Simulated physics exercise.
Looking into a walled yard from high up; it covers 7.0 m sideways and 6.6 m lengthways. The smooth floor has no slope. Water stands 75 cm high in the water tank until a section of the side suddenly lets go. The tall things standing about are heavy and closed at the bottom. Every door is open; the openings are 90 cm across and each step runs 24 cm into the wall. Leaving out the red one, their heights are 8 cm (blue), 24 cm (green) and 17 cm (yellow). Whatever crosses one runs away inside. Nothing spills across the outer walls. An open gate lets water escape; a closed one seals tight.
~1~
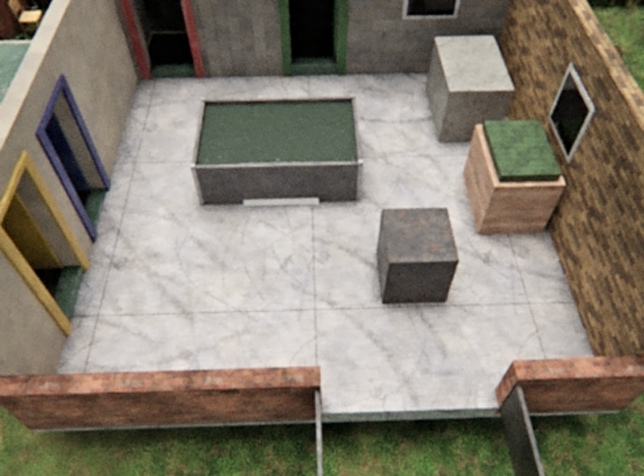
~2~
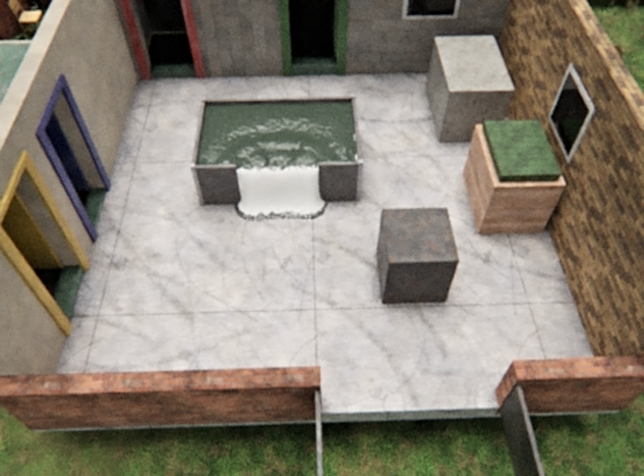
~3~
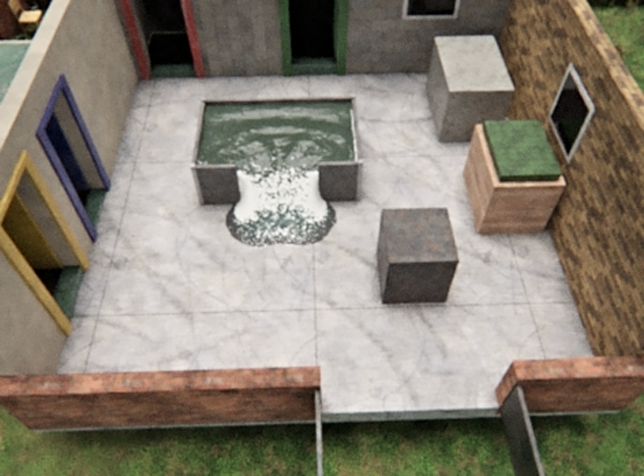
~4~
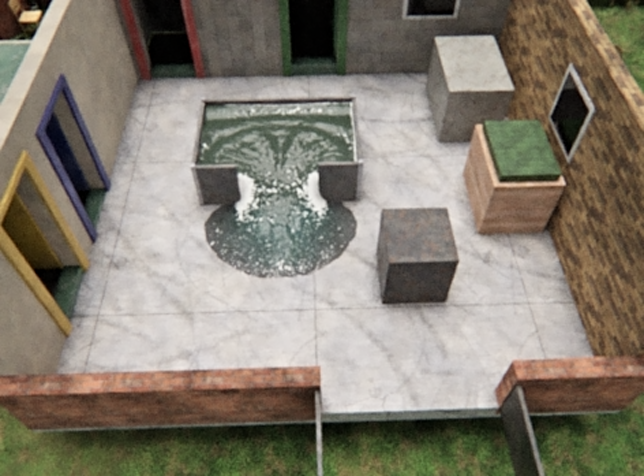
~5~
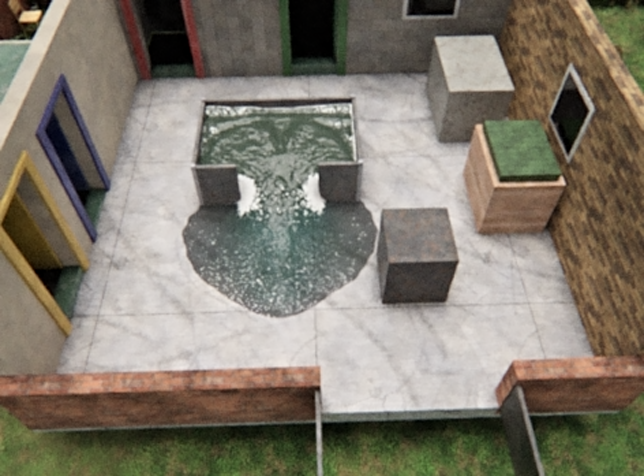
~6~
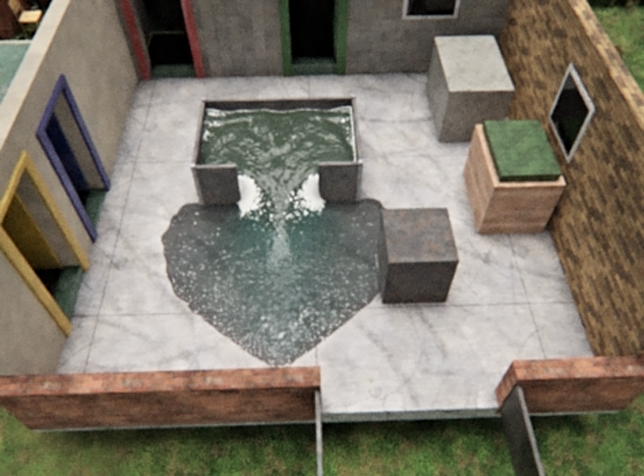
Water sits still in a rectangular tank in a walled yard, then pours through a gap in the tank's front side in a white, foaming sheet. It spreads over the pale floor as a widening, rounded puddle, then reaches the dark block on the right and extends toward the low brick wall.
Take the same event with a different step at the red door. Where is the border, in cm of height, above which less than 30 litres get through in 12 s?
Close to 8.5 cm is just enough.
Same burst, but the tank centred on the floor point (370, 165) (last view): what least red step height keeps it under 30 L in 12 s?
Then roughly 6.5 cm.
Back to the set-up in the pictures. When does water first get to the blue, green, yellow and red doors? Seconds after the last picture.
Blue 1.6 s, green 6.0 s, yellow 1.0 s, red 4.5 s.
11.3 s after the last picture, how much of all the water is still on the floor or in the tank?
About 62 per cent.
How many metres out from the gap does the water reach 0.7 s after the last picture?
Some 3.8 m out.
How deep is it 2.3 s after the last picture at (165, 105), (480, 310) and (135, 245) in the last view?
In that order: 0, 0 and 0 cm.
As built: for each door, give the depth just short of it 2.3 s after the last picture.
Depths in cm: Blue 1, green 0, yellow 14, red 0.
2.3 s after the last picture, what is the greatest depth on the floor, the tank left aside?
Up to some 30 cm.
Then, 0.7 s after the last picture water covers 30 % of the floor, deepest (36 cm) near (283, 211); it has not reached the red door.
Then, 2.3 s after the last picture water covers 35 % of the floor, deepest (30 cm) near (49, 402); it has not reached the red door.
Then, 11.3 s after the last picture water covers 90 % of the floor, deepest (7 cm) near (145, 174); 6 cm at the red door, 0 litres in over its 15 cm step.
At the red door as built, the water peaked near 15 cm, 5.3 s after the last picture.
With a step of 7.5 cm, 47 litres would have come in within the 12 s; with 10 cm, 16 litres. So under 30 litres takes about 8.5 cm.
